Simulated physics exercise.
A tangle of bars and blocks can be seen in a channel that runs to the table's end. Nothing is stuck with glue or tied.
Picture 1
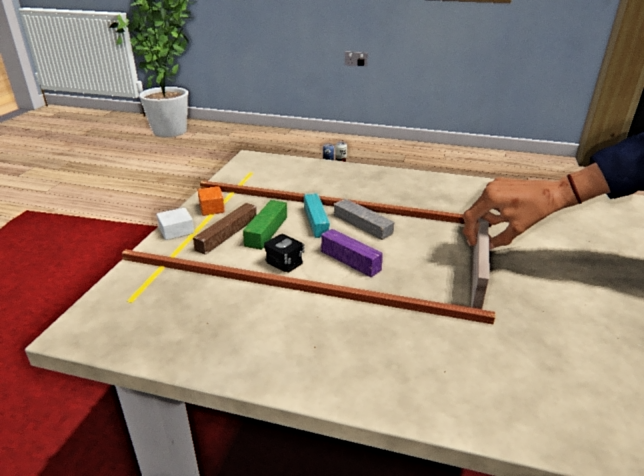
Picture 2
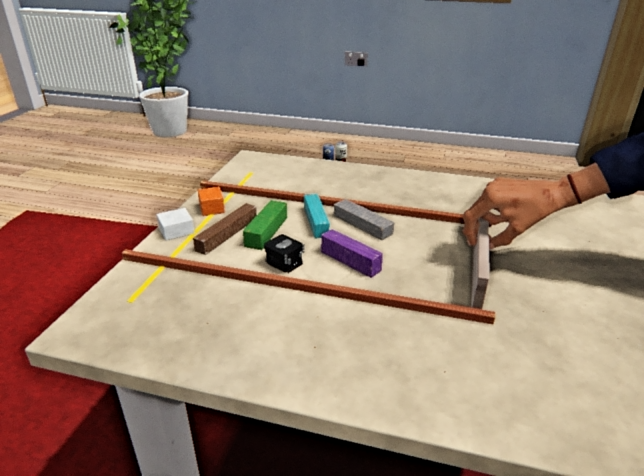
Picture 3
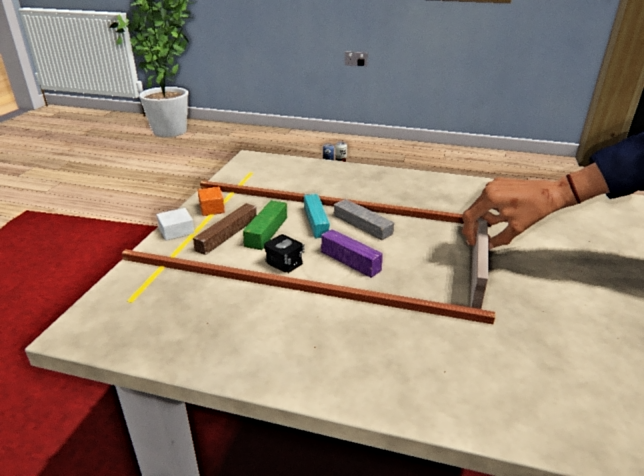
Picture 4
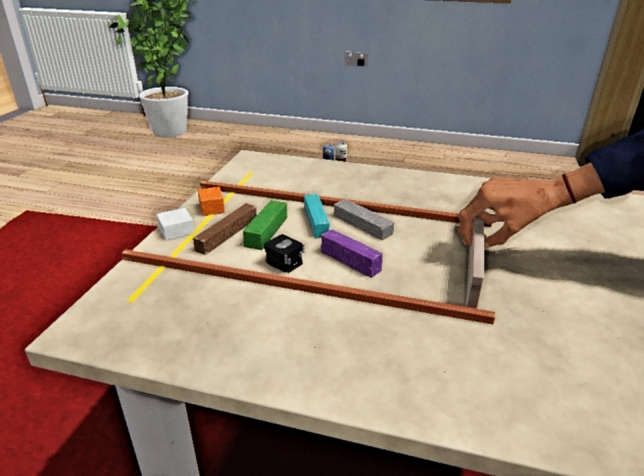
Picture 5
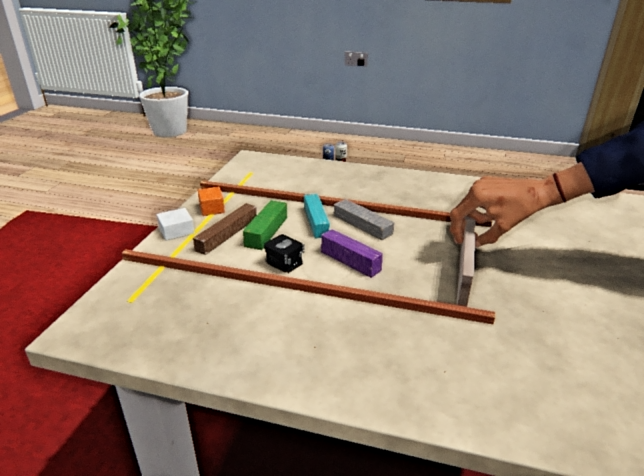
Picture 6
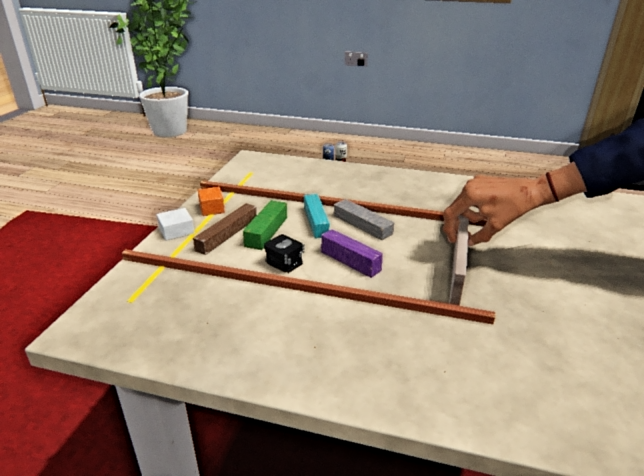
A hand slides an upright board slightly left along a channel holding scattered colourful blocks.
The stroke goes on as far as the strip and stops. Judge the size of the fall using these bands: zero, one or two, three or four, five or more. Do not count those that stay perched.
Three to four.
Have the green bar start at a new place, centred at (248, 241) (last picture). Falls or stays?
Lab note: Started there, it remains on top.
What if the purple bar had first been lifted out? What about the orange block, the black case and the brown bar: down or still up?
I'd say the orange block ends up down, the black case stays where it is, and the brown bar ends up down.
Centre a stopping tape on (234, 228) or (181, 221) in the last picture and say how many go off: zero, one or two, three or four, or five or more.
One to two; five or over.
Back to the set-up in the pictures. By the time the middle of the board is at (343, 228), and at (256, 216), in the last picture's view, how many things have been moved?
The first number is 3, the next one 8.
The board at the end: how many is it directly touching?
In total, 4.
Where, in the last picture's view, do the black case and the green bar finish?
The first comes to rest at (159, 244), and the second at (158, 220).
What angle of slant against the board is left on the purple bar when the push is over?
The angle is some 25°.
A little later, none off yet; white block at rest near (176, 224); orange block at rest near (211, 201); brown bar at rest near (227, 228).
When it is over, the number that fall off is three or four; down, brown bar, orange block and white block.
